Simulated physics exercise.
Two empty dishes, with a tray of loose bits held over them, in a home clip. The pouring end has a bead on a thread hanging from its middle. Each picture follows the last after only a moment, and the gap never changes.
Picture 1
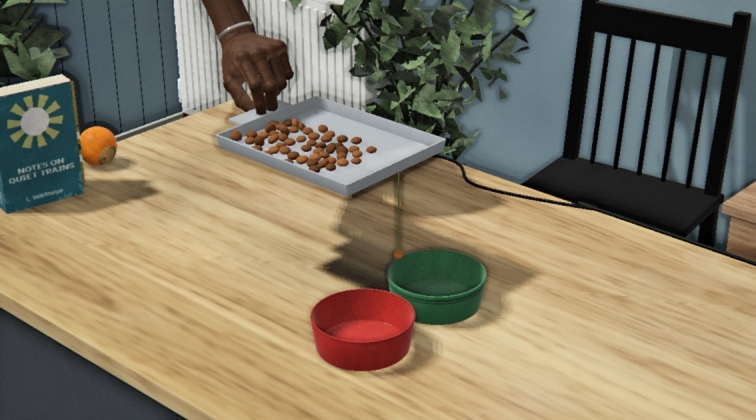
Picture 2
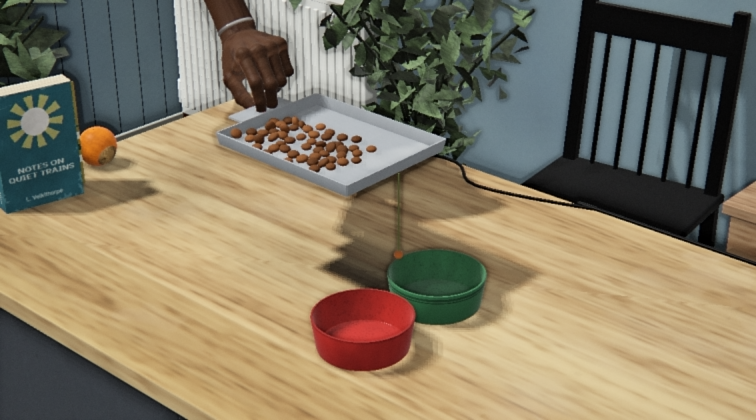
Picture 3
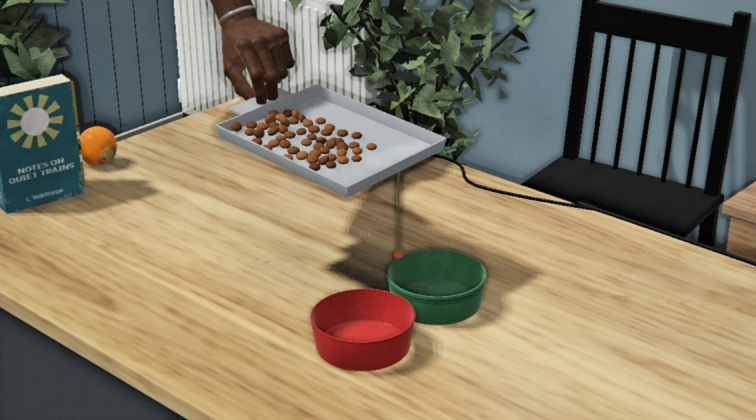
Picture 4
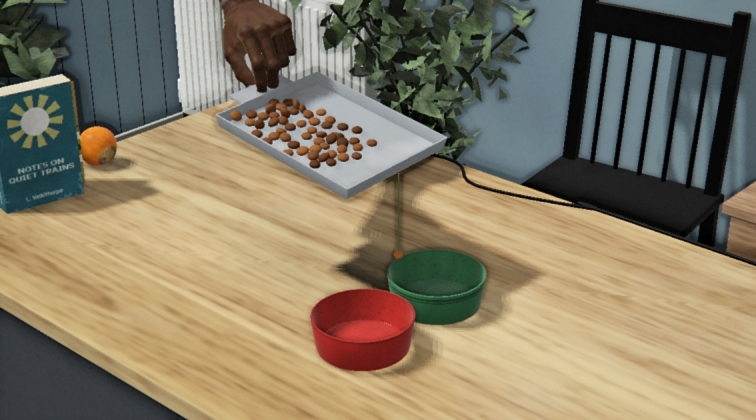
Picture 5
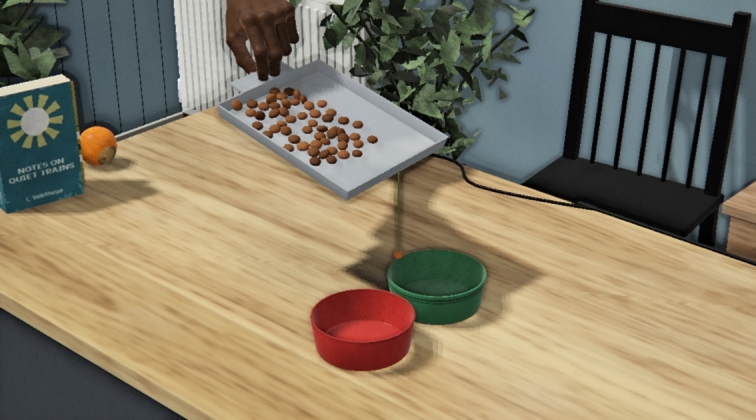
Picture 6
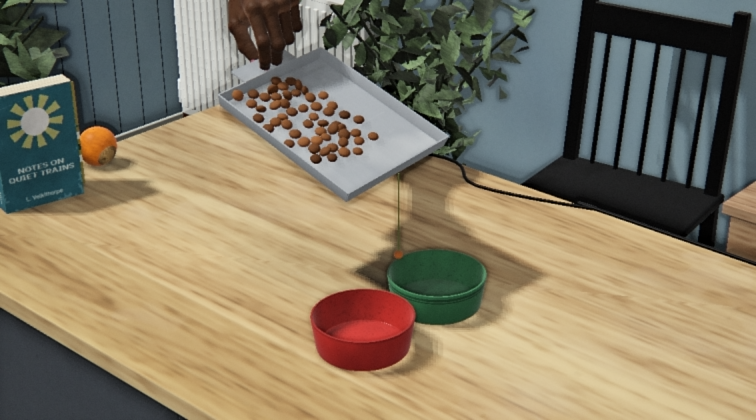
On a wooden table, a hand raising the far end of a gray tray of brown kibble above red and green bowls.
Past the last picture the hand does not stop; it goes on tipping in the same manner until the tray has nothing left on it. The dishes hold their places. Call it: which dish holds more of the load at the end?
The left one holds more.
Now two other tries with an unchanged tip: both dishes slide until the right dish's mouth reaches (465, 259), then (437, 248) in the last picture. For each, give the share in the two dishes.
Try 1: Some 100 %; try 2: Some 80 %.
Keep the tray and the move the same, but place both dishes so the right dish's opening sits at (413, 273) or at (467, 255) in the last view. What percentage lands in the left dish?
Trial 1: 40 percent; trial 2: 90 percent.
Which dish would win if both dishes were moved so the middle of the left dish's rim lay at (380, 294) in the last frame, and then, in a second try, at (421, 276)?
First place: The leftmost dish. Second place: The leftmost dish.
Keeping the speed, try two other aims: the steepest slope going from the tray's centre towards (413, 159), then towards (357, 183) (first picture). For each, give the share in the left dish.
Shares: About 0 in a hundred, then about 60 in a hundred.
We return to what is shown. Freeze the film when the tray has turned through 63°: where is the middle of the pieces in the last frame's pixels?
I'd mark the middle close to (365, 173).
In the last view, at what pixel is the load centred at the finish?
Near (377, 337).
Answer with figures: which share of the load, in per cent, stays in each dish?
For the left dish 60 per cent, for the right dish 20.
Soon after the last picture, tray tipped steeply; nearly all on the tray; a small part in the air.
A little later, tray tipped past a quarter turn; about a quarter on the tray; about half in the left dish; a small part in the right dish; a small part outside both; a small part in the air.
Later still, tray tipped past a quarter turn; about two thirds in the left dish; about a quarter in the right dish; a small part outside both.
At rest, tray tipped past a quarter turn; about two thirds in the left dish; about a quarter in the right dish; a small part outside both.
